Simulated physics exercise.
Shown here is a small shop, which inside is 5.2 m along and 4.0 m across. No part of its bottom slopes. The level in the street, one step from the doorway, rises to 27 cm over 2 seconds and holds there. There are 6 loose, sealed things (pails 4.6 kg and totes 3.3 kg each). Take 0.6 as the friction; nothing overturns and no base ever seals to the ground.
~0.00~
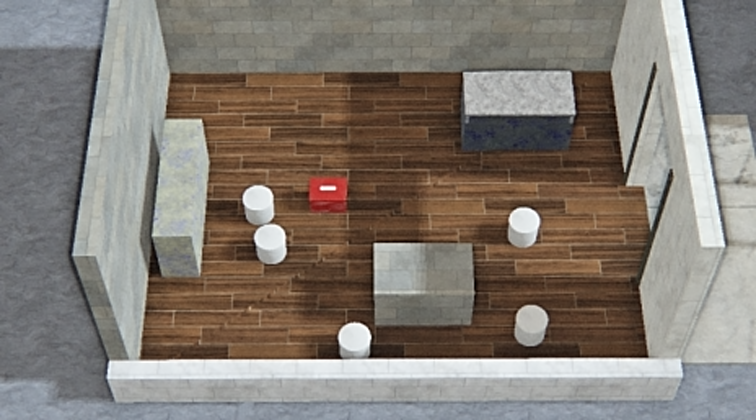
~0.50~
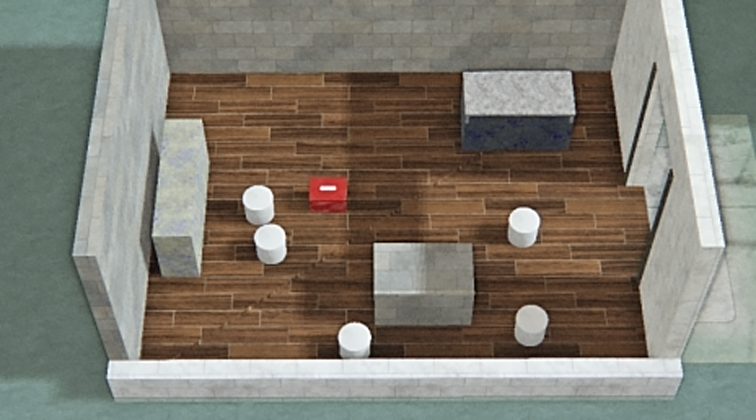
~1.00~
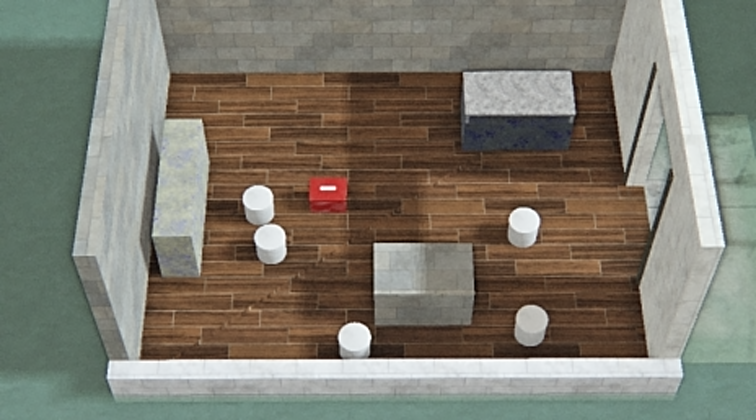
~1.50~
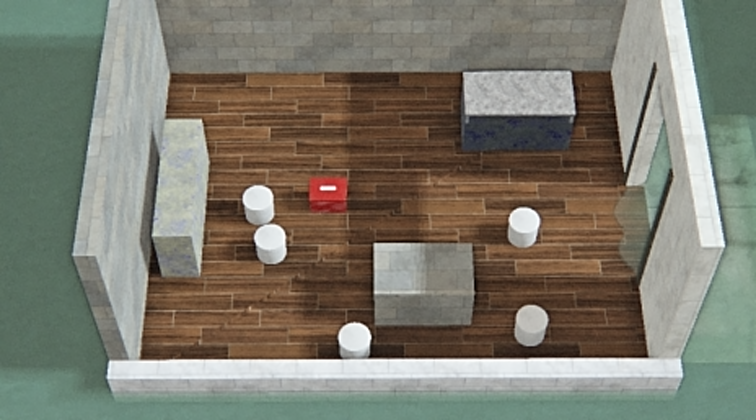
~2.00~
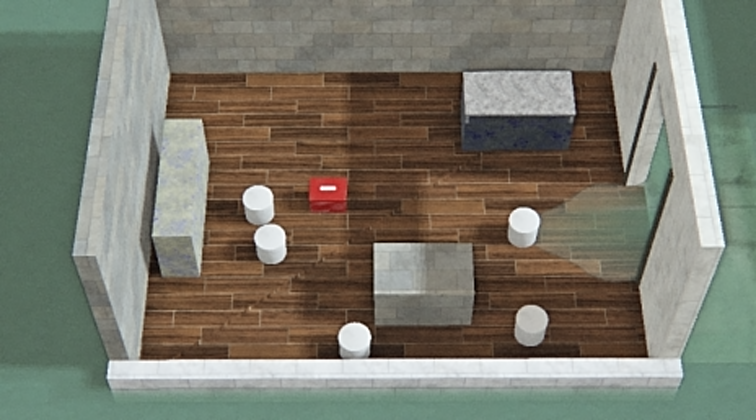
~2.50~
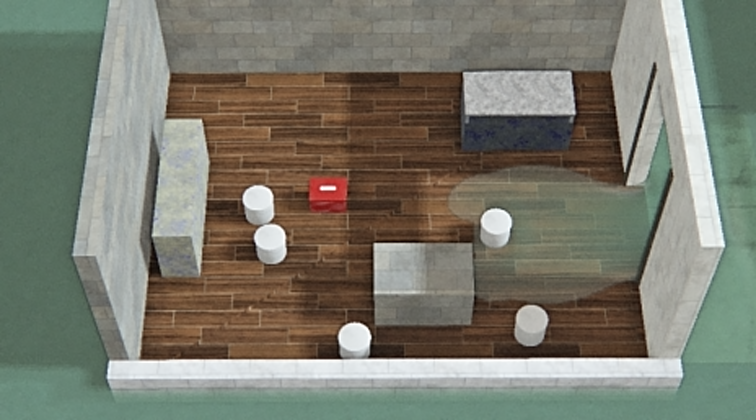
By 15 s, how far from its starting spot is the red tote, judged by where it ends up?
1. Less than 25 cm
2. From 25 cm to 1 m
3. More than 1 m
(3) More than 1 m.
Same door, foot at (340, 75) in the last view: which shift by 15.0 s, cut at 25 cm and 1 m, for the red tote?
Under that change the red tote is pushed well away.
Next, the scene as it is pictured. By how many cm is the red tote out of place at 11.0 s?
By that time, close to 150 cm.
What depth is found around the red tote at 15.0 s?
Around 10 cm.
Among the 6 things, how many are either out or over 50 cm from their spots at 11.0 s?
I get 5.
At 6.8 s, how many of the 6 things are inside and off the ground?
It comes to 4 of them.
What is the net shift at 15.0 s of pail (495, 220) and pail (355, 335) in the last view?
They've ended up 300 cm and 140 cm away, in that order.
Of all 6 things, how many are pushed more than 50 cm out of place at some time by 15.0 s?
The number is 6.
After 3.5 s the red tote is near (328, 189), 0.0 m from its start, aground; 0 afloat.
After 6.8 s the red tote is near (235, 64), 2.0 m from its start, afloat; 4 afloat.
After 11.0 s the red tote is near (434, 112), 1.6 m from its start, afloat; 6 afloat.
After 15.0 s the red tote is near (382, 100), 1.3 m from its start, afloat; 6 afloat.
